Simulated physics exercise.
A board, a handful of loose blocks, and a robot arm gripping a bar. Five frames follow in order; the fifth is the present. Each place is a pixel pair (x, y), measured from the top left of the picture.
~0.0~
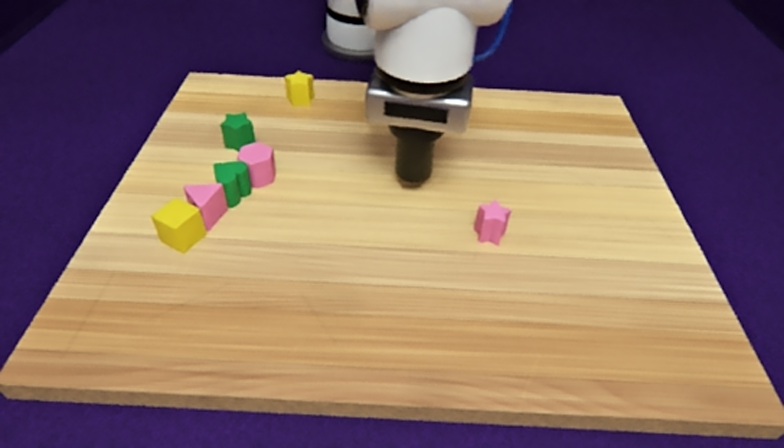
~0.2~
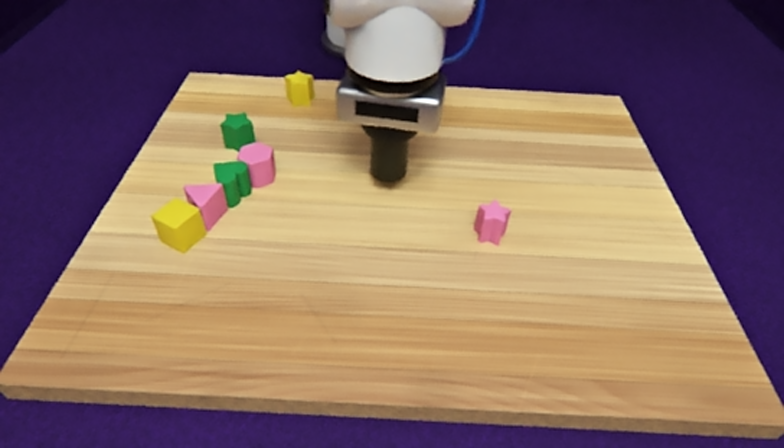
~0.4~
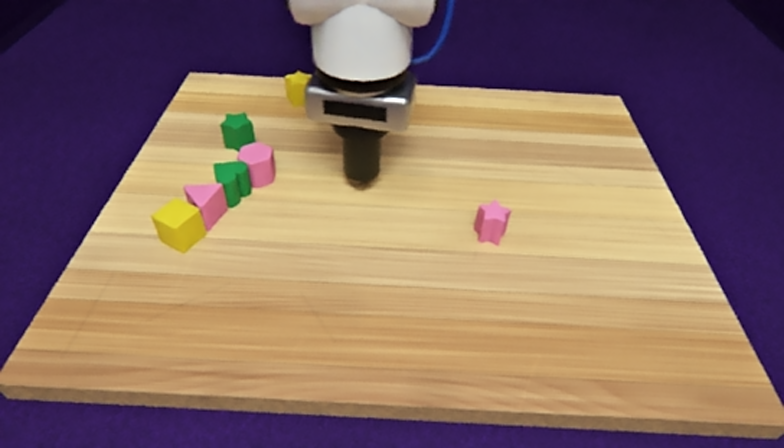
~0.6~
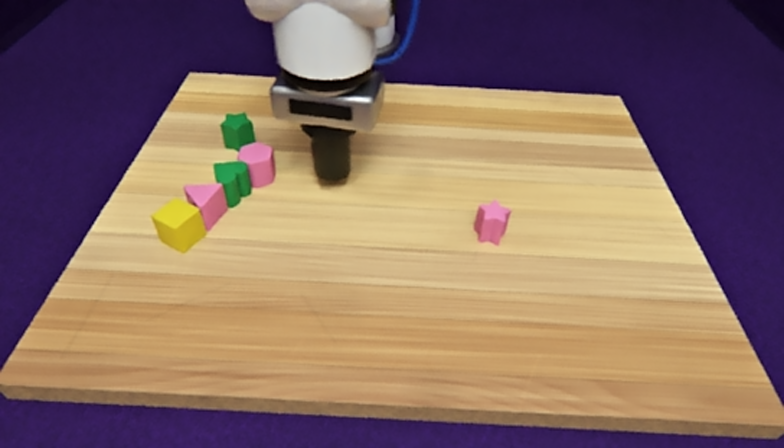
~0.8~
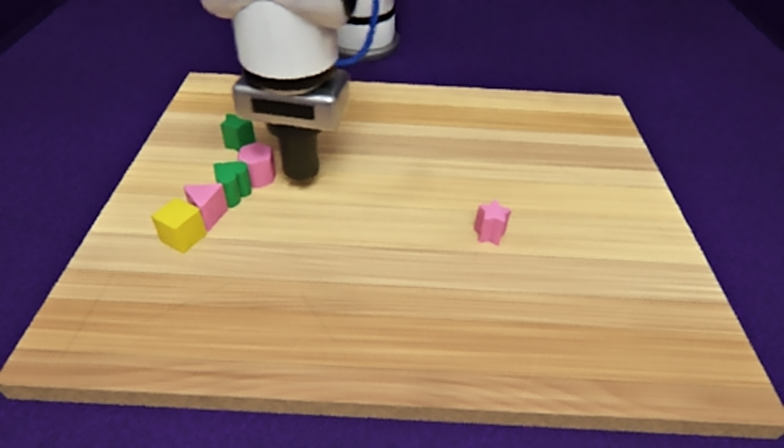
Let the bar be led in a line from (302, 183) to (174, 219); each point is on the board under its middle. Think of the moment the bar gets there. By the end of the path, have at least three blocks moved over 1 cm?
I believe so.
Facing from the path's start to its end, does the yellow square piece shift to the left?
Yes, that is what happens.
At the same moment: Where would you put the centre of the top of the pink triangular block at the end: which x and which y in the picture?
It should be at about (141, 219).
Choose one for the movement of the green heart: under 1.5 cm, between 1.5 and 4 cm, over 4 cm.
Beyond 4 cm.
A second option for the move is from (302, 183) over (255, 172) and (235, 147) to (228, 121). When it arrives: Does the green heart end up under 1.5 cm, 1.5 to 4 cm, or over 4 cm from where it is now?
Net shift: Below 1.5 cm.
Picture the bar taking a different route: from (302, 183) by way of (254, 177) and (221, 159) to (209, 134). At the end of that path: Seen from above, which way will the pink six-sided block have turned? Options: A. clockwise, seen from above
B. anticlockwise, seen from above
I choose B.
The first path, step by step. One third of the way, bar at (259, 182); green heart at (222, 171), turned 20° anticlockwise; pink six-sided block at (242, 150), turned 45° clockwise.
Two thirds of the way, bar at (216, 194); yellow square piece at (161, 223); pink triangular block at (180, 203), turned 20° anticlockwise; green heart at (186, 172); pink six-sided block at (240, 150), turned 50° clockwise.
At the end, bar at (169, 207); yellow square piece at (142, 240), turned 40° anticlockwise; pink triangular block at (141, 219), turned 60° anticlockwise; green heart at (168, 172), turned 40° clockwise; pink six-sided block at (240, 150), turned 50° clockwise.
